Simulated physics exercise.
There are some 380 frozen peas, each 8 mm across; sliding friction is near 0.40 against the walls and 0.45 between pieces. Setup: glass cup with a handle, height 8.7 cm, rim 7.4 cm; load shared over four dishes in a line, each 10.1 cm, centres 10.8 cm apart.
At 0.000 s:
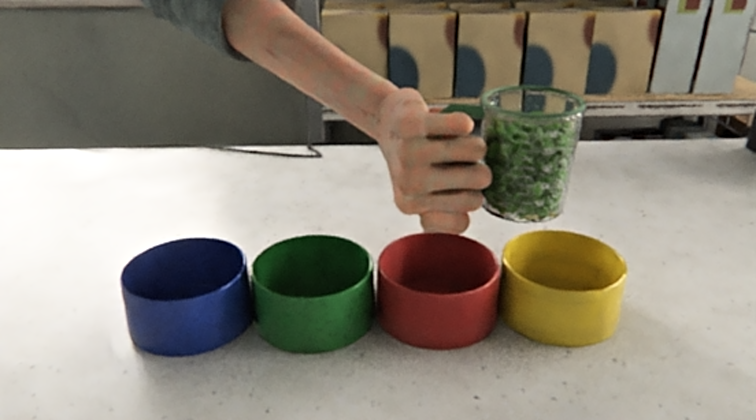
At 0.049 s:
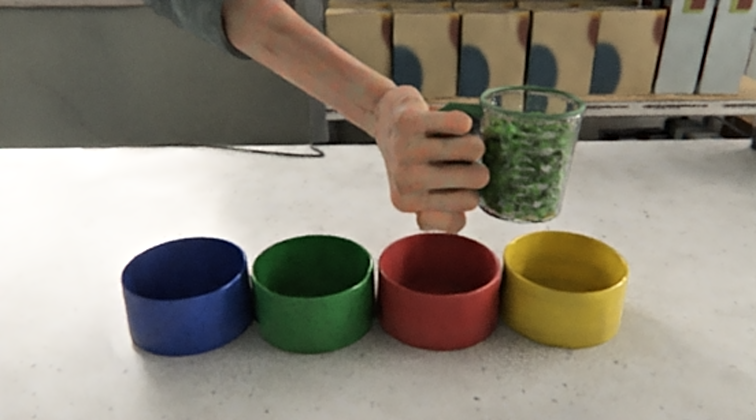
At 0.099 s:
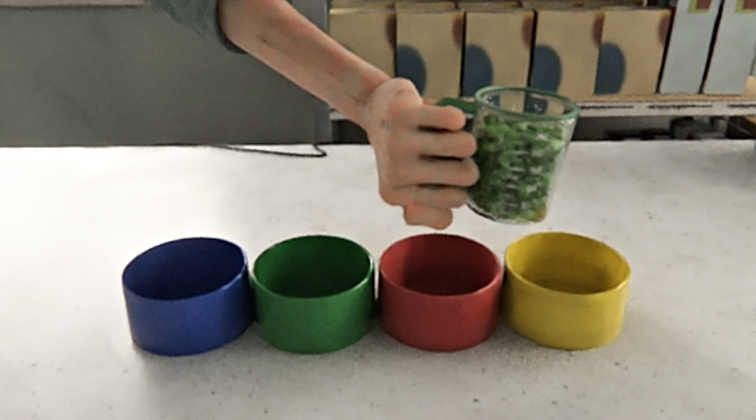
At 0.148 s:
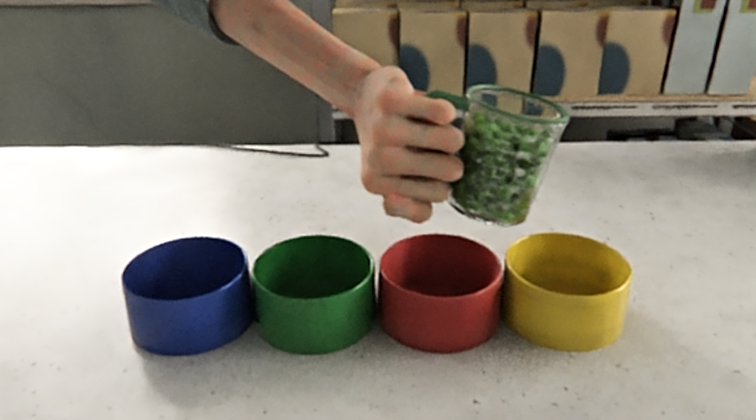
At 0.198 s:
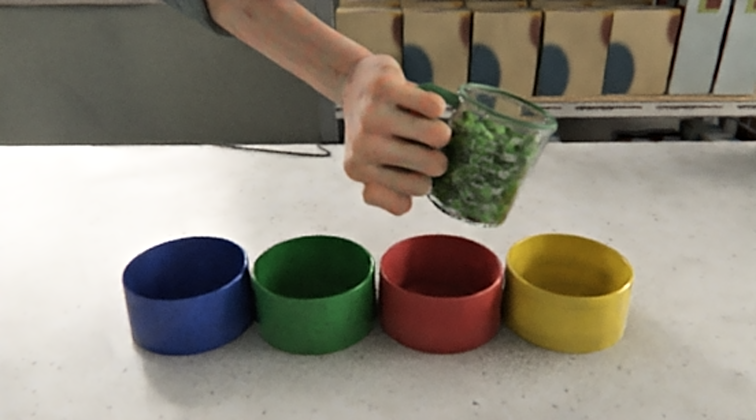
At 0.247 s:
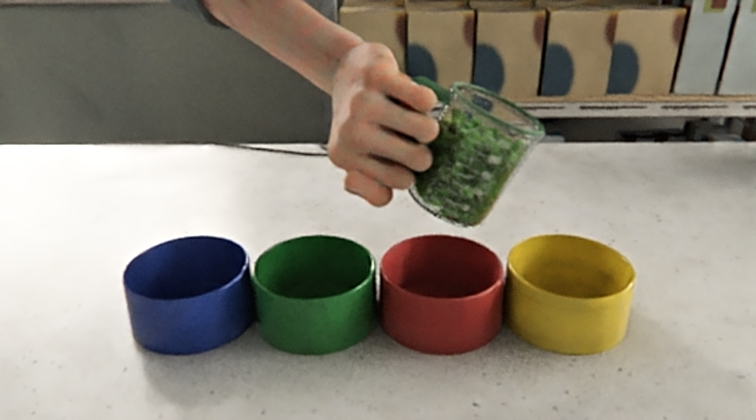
A hand reaching in from the upper left holds a clear glass cup by its handle, filled with small green pieces, above a speckled pale counter seen from the front and slightly above. Four round dishes stand in a row below, blue, green, red and yellow from left to right, with boxes shelved behind. The hand first barely moves, then draws the cup a little leftward while tilting its rim rightward.
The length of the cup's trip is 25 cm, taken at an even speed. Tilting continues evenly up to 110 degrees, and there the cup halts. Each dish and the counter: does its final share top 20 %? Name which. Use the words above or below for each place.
Red: Below; blue: Below; green: Above; yellow: Below; counter: Below.
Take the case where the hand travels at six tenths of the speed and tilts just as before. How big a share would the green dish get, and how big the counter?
Then the green dish gets 20 and the counter 0.
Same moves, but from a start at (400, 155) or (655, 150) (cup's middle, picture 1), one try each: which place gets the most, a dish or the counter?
Largest amount - try one: Blue, try two: Red.
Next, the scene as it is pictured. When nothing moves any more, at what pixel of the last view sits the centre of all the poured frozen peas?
Resting centre estimate: Around (317, 294).
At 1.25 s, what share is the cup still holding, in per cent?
I'd say close to 30 per cent.
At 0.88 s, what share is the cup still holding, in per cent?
I reckon around 85 per cent.
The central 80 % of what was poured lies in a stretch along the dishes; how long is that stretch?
About 6 cm.
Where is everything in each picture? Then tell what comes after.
The first frame shows cup at (527, 154), tilt 0 degrees, lip at (581, 100), moved 0.0 cm; middle of the pieces at (524, 162); yellow dish at (563, 259); red dish at (438, 262); green dish at (312, 264); blue dish at (185, 267).
The second frame shows cup at (525, 155), tilt 1 degrees, lip at (581, 102), moved 0.3 cm; middle of the pieces at (522, 162).
The third frame shows cup at (516, 155), tilt 5 degrees, lip at (575, 106), moved 1.0 cm; middle of the pieces at (513, 163).
The fourth frame shows cup at (502, 156), tilt 11 degrees, lip at (565, 112), moved 2.2 cm; middle of the pieces at (498, 163).
The fifth frame shows cup at (486, 157), tilt 18 degrees, lip at (553, 120), moved 3.5 cm; middle of the pieces at (482, 164).
The sixth frame shows cup at (471, 157), tilt 24 degrees, lip at (541, 127), moved 4.7 cm; middle of the pieces at (466, 164); yellow dish at (570, 265); red dish at (442, 265); green dish at (314, 265); blue dish at (187, 266). Its pace works out near 130 degrees a second; the hand travels 25 cm a second.
After 0.63 s, tilt 74 degrees; cup holds 100 %.
Then, at 0.88 s, tilt 106 degrees; cup holds 85 %, green 10 %.
After 1.25 s, tilt 110 degrees; cup holds 30 %, green 65 %.
In the end, at 2.3 s, red 0 %, blue 0 %, green 95 %, yellow 0 %, counter 0 %.
